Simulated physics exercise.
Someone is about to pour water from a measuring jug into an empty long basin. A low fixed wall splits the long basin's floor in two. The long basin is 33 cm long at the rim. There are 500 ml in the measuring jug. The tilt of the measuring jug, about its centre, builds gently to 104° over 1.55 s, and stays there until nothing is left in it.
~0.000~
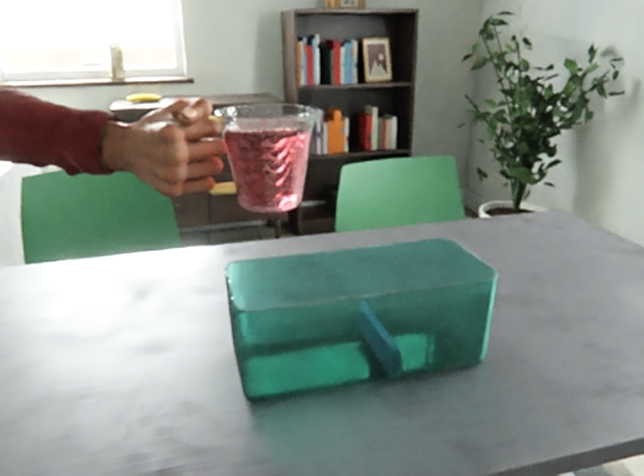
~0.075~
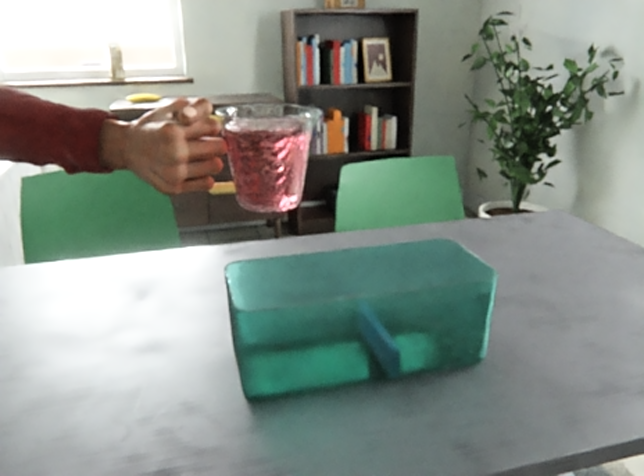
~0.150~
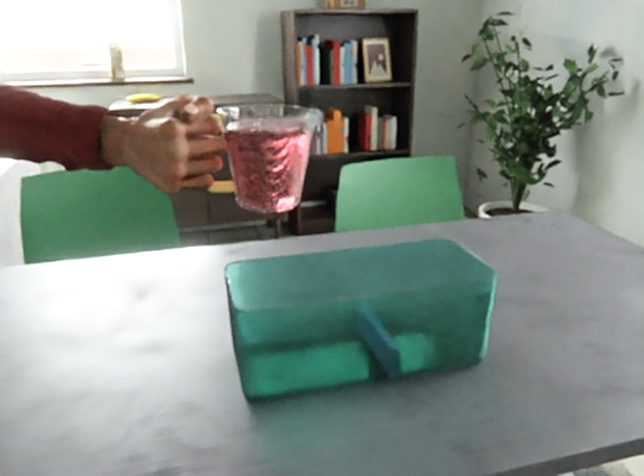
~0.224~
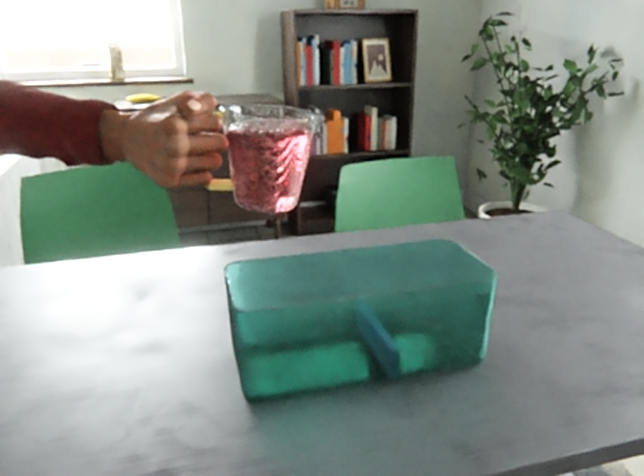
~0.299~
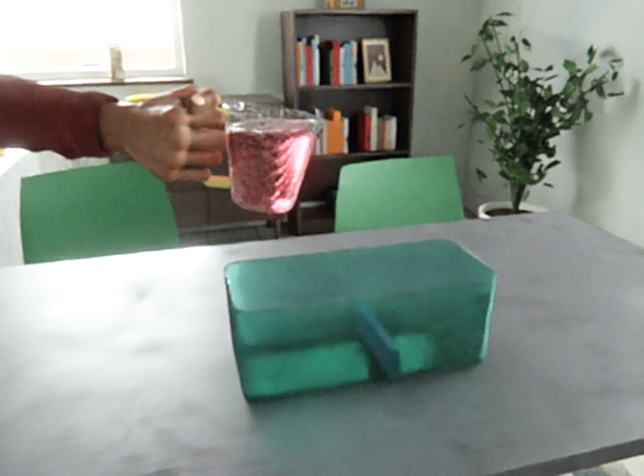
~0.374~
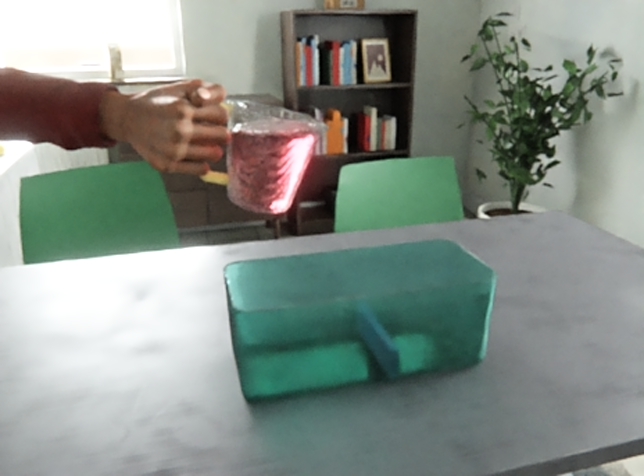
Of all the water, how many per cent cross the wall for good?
Roughly 65 per cent is past the wall.
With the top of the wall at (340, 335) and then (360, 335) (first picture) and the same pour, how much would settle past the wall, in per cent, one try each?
First 90, then 90 per cent.
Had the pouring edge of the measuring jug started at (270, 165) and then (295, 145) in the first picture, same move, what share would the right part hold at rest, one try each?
First 5, then 5 per cent.
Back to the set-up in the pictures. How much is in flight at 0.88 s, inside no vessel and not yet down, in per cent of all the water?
About 18 per cent.
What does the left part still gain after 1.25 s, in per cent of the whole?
Near 22 in a hundred.
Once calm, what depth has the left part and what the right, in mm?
Some 6 mm on the left and 18 mm on the right.
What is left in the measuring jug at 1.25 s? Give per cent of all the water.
Near 16 in a hundred.
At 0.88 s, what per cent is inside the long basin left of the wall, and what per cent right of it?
Left about 2, right about 8.
By 0.88 s the tilt is 63° and 71 per cent is still to pour, 2 is left of the wall and 8 right of it.
By 1.25 s the tilt is 94° and 16 per cent is still to pour, 12 is left of the wall and 55 right of it.
By 1.63 s the tilt is 104° and 0 per cent is still to pour, 34 is left of the wall and 65 right of it.
By 2.05 s the tilt is 104° and 0 per cent is still to pour, 34 is left of the wall and 65 right of it.
At rest 34 per cent lies left of the wall, 65 right of it and 1 outside.
